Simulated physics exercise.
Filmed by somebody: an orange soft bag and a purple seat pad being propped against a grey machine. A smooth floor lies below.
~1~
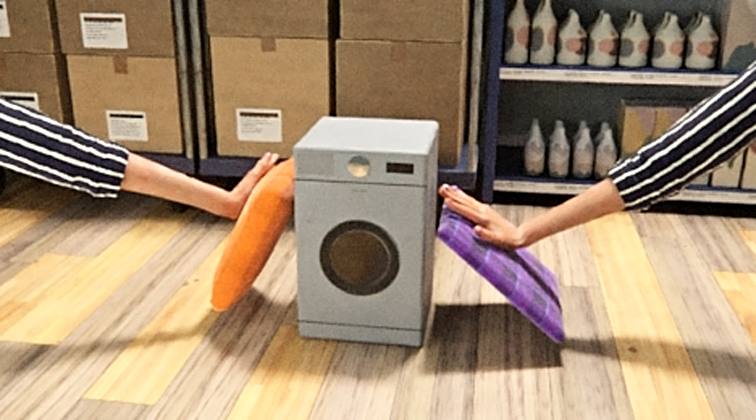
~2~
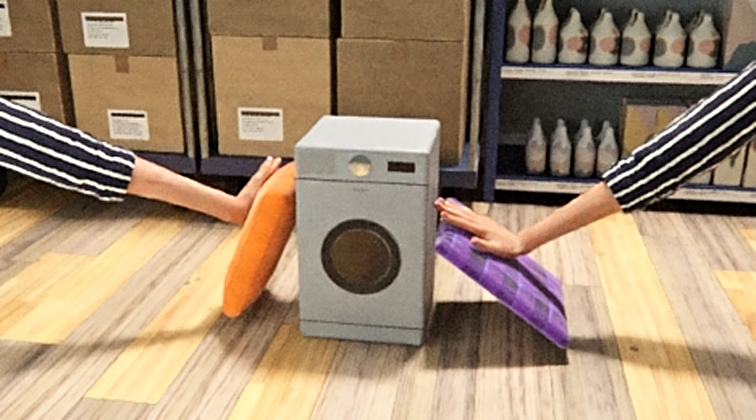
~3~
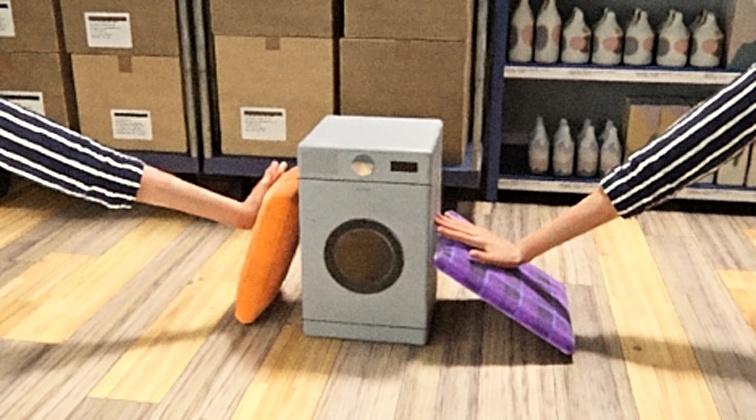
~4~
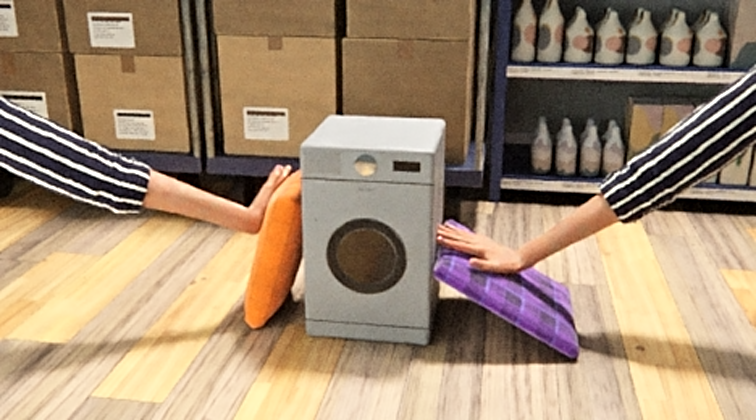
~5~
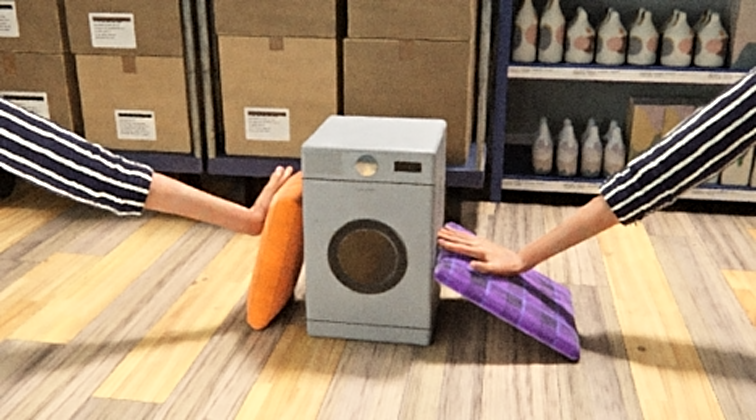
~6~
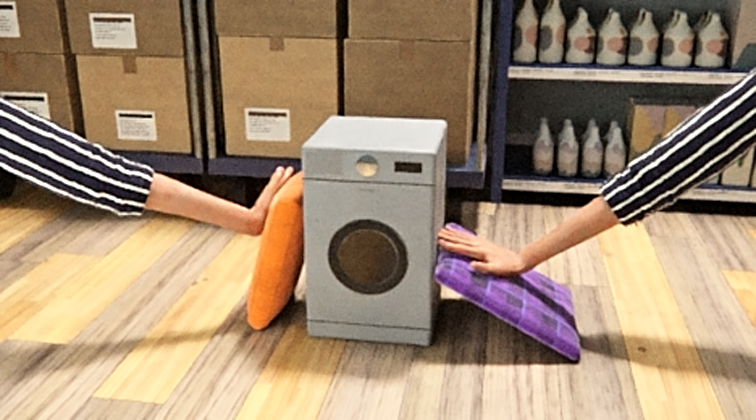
At first, two hands in striped sleeves press an orange soft bag and a purple checked seat pad against opposite sides of a grey machine. The bag's foot slides slightly inward on the left until it stands nearly upright, while the pad's foot slips a little outward on the right, leaving it at a lower slant.
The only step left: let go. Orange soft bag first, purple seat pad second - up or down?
Orange soft bag up, purple seat pad down.
Then, 0.28 s past the final frame, soft bag still up near (287, 246); seat pad flat on the floor near (518, 316).
When it is over, soft bag still up near (287, 246); seat pad flat on the floor near (519, 317). The orange soft bag holds its lean and the purple seat pad slides down flat.
